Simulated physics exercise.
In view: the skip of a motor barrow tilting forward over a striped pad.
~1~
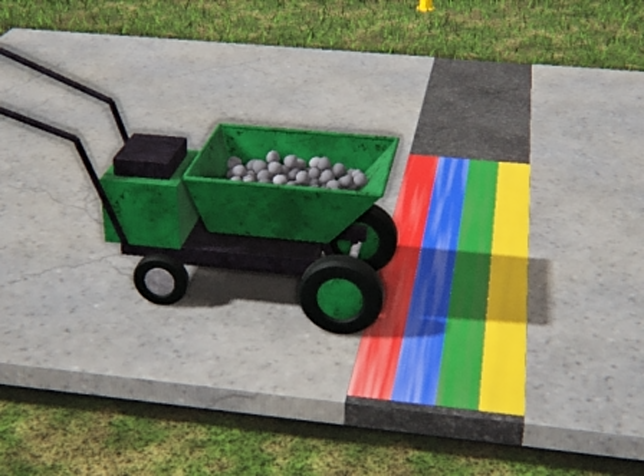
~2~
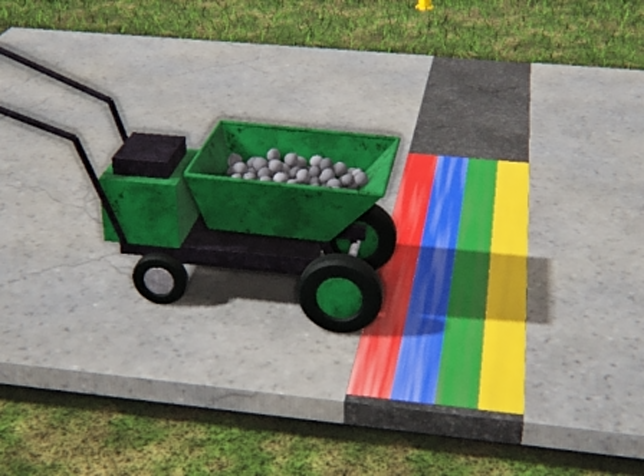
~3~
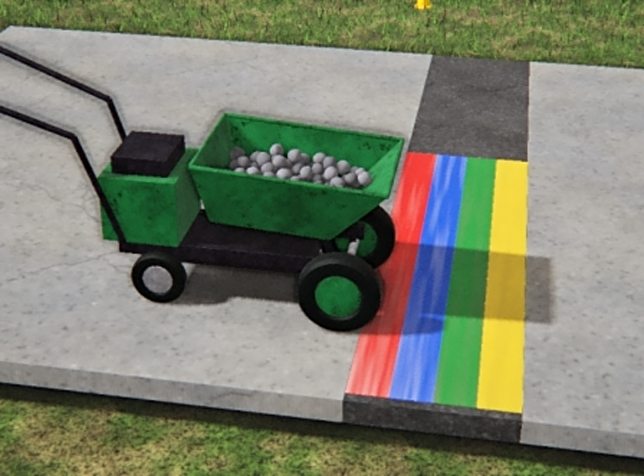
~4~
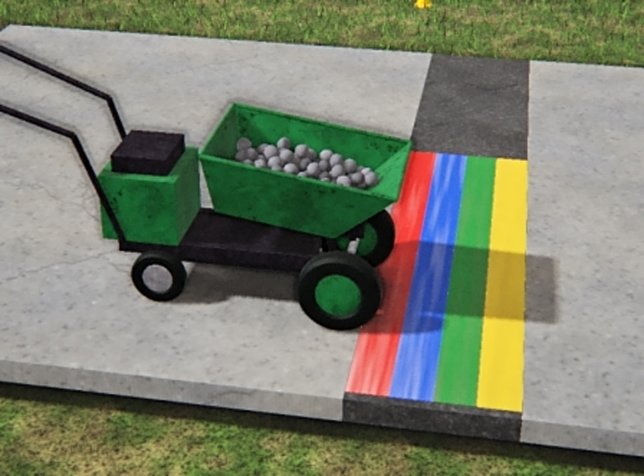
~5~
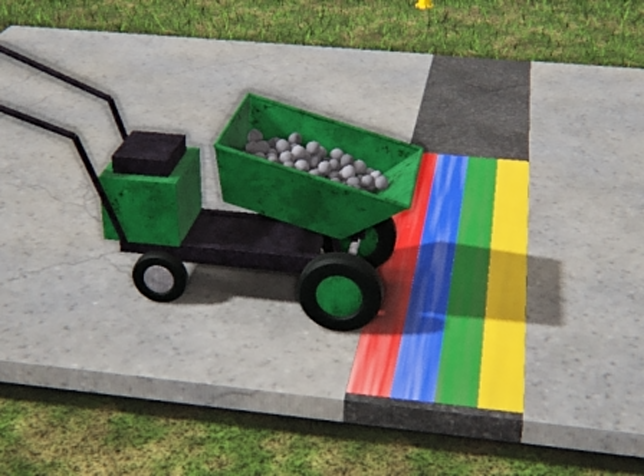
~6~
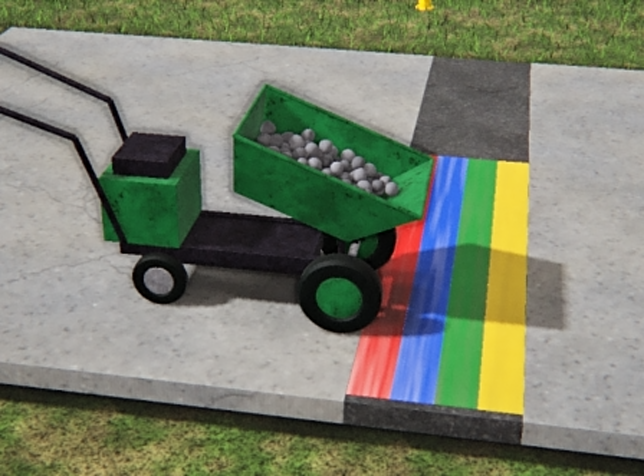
On a concrete path edged by grass, a green motor barrow stood beside a pad striped red, blue, green and yellow, and its skip of round grey cobbles gradually tilted forward to the right.
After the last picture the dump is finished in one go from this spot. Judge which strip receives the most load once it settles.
The strip receiving the most is the yellow one.
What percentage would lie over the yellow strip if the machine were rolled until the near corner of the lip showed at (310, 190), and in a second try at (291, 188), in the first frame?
About 10 and 10 per cent.
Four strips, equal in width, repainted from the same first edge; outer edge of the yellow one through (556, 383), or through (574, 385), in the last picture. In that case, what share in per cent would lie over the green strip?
In order, 40 % and 40 %.
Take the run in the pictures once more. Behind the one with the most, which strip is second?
Rank 2: The green strip.
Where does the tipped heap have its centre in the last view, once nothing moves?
At about (515, 311).
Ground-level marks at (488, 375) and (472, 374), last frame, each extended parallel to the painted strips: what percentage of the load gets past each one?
In order: 70 percent, then 80 percent.
Just after the last frame, skip tipped steeply; every one in the skip.
A moment on, skip tipped right over; roughly two thirds in the skip; about a tenth over the green strip; roughly a quarter over the yellow strip.
Further on, skip tipped right over; about a tenth in the skip; roughly a quarter over the green strip; roughly a third over the yellow strip; roughly a third off the paint.
When it is over, skip tipped right over; about a tenth in the skip; not one over the red strip; not one over the blue strip; roughly a quarter over the green strip; roughly a third over the yellow strip; roughly a third off the paint.
